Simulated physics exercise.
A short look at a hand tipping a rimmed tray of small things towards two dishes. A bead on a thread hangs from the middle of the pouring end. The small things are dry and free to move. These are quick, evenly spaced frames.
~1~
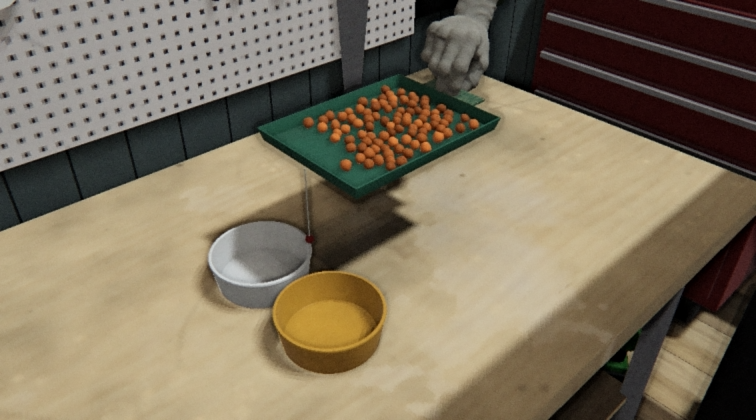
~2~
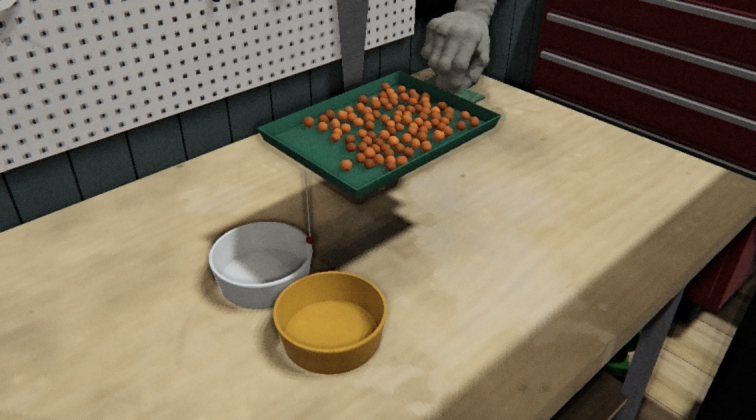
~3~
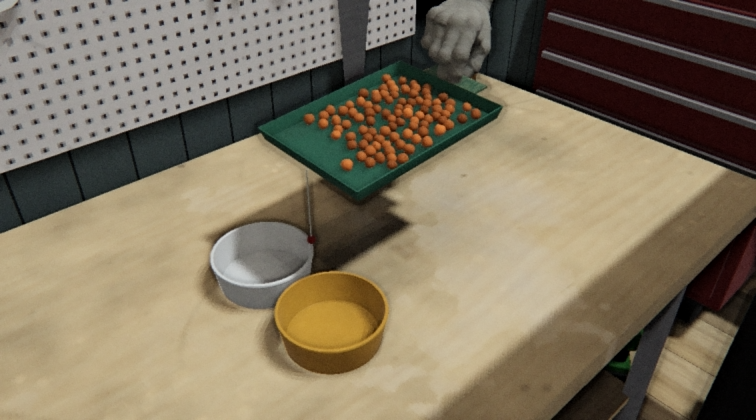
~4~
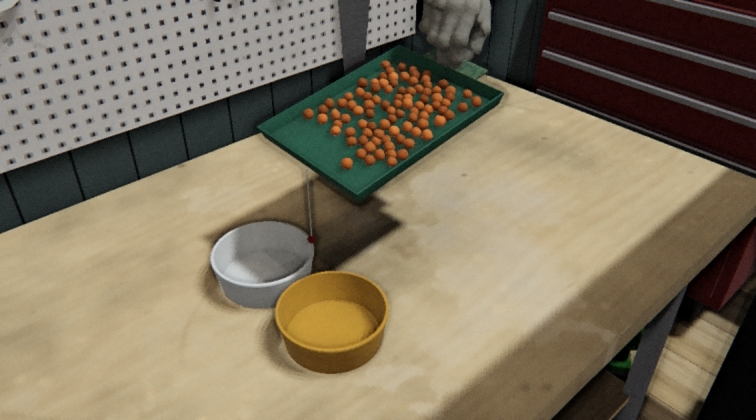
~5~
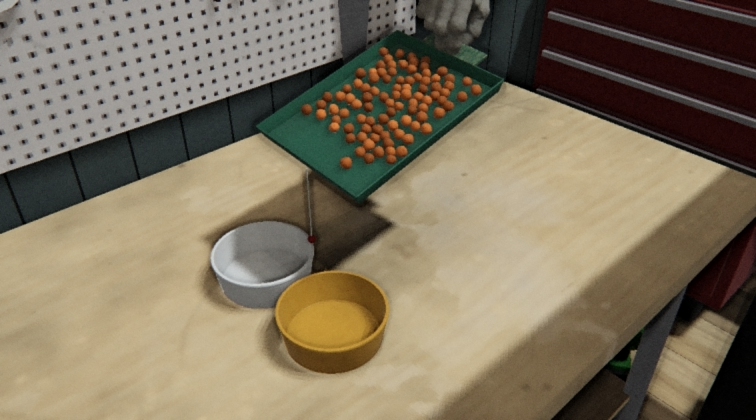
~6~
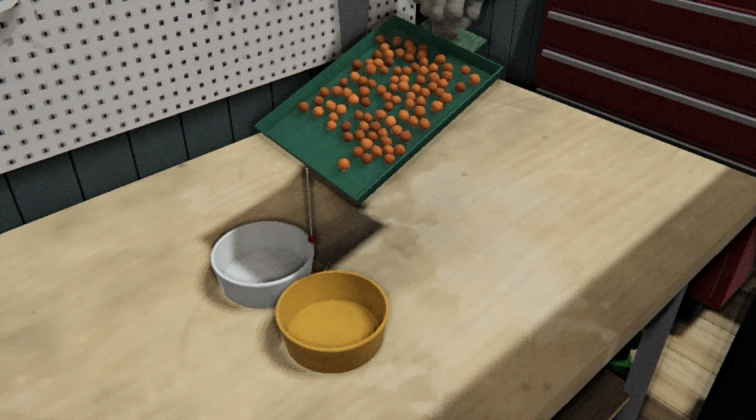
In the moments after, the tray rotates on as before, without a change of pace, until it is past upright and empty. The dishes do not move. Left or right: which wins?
It favours the right-hand dish.
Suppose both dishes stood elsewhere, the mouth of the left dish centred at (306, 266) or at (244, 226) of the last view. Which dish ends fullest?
At the first place the left-hand dish, at the second the right one.
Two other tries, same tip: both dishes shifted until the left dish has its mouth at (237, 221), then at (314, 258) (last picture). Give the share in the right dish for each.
In turn 60 and 20 in a hundred.
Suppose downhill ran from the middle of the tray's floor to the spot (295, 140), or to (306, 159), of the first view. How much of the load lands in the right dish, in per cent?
The first gives 0 %, the second 20 %.
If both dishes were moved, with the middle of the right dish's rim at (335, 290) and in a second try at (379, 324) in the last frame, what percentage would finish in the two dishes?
Roughly 90 per cent, and 80 per cent.
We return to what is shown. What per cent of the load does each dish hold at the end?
For the left dish some 20 %, for the right dish some 70 %.
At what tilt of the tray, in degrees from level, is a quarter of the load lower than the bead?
Around 105° of tilt.
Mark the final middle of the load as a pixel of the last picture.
At about (321, 319).
Soon after the last picture, tray tipped steeply; nearly all on the tray; a small part in the air.
A little later, tray tipped past a quarter turn; about two thirds on the tray; a small part in the right dish; a small part in the left dish; about a quarter in the air.
Later still, tray tipped past a quarter turn; about two thirds in the right dish; about a quarter in the left dish; a small part outside both.
At rest, tray tipped past a quarter turn; about two thirds in the right dish; about a quarter in the left dish; a small part outside both.
